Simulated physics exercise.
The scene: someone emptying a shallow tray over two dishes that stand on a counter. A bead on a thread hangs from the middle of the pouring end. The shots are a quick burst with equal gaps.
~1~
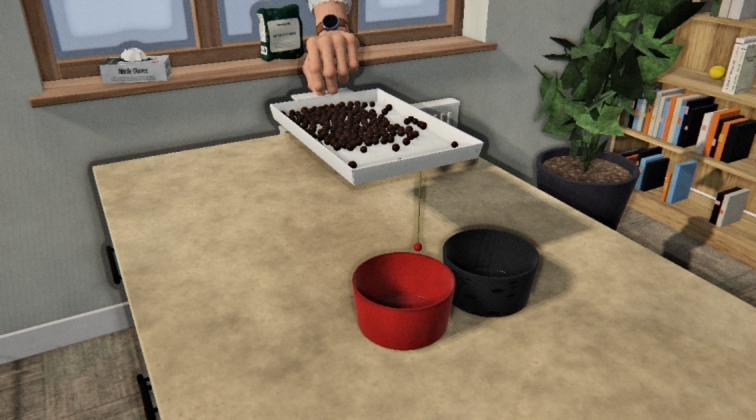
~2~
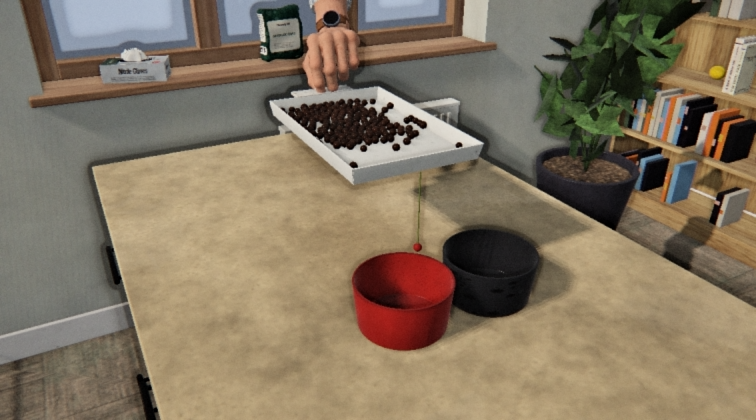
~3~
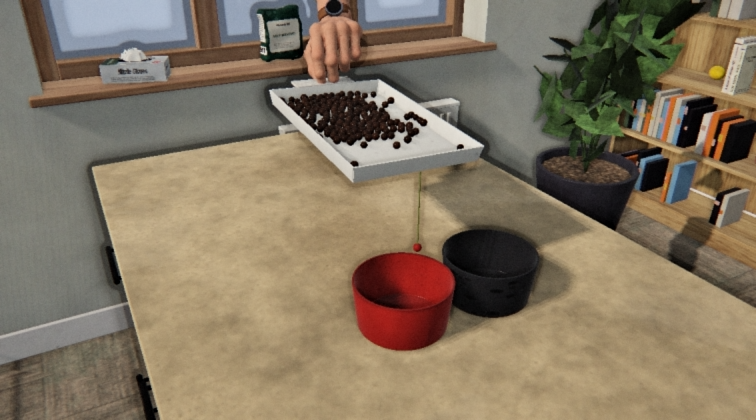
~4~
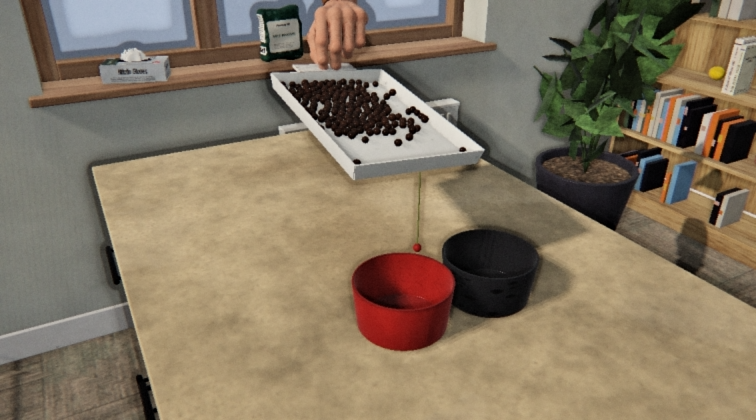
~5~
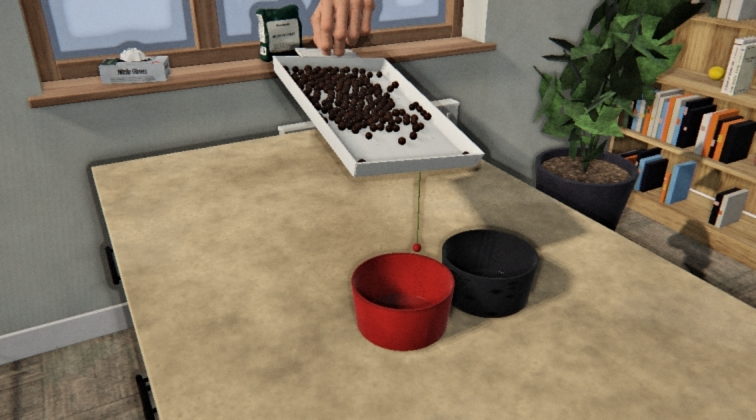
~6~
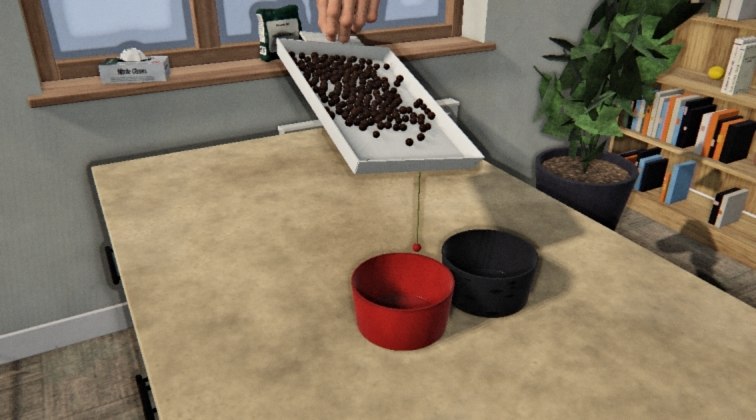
In the video, a hand holds a white tray of dark chocolate balls above a red dish and a black dish on a counter, then gradually raises its far end, steepening the tray as the balls begin shifting forward.
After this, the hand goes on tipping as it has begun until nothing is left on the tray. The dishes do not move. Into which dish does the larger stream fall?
More goes to the right-hand dish.
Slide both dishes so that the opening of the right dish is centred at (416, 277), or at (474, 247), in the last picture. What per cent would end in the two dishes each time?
Near 0 % and 90 %.
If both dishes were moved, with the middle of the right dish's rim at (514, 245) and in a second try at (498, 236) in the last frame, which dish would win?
The first try: Right. The second: The dish on the right.
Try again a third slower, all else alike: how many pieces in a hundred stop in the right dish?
Near 100 %.
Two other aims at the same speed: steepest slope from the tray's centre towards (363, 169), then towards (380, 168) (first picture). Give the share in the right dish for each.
Roughly 0 per cent, and 0 per cent.
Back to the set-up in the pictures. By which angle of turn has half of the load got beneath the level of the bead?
At about 80°.
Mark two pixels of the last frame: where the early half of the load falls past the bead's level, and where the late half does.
The first part at (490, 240); the rest at (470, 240).
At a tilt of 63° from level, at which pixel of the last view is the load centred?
At about (466, 166).
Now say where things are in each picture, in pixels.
The first frame shows corners of the pouring end (354, 168) and (479, 142), level; middle of the load (347, 124), chocolate balls; left dish (430, 324); right dish (519, 293); bead on its thread (418, 247).
The second frame shows corners of the pouring end (354, 167) and (479, 143), level; middle of the load (347, 122).
The third frame shows corners of the pouring end (355, 166) and (479, 145), tipped barely, lowest at the right corner; middle of the load (347, 115).
The fourth frame shows corners of the pouring end (356, 164) and (480, 149), tipped a little, lowest at the right corner; middle of the load (348, 106).
The fifth frame shows corners of the pouring end (358, 161) and (480, 152), tipped clearly, lowest at the right corner; middle of the load (352, 97), just a few on the move.
The sixth frame shows corners of the pouring end (360, 159) and (480, 155), tipped clearly, lowest at the right corner; middle of the load (359, 90), every one on the move; left dish (429, 325); right dish (518, 293).
Just after the last frame, tray tipped steeply; roughly two thirds on the tray; just a few in the left dish; about a tenth in the right dish; just a few outside both; roughly a quarter in the air.
A moment on, tray tipped past a quarter turn; about a tenth on the tray; just a few in the left dish; the larger part in the right dish; about a tenth outside both; about a tenth in the air.
Further on, tray tipped past a quarter turn; just a few in the left dish; almost all in the right dish; about a tenth outside both.
When it is over, tray tipped past a quarter turn; just a few in the left dish; almost all in the right dish; about a tenth outside both.
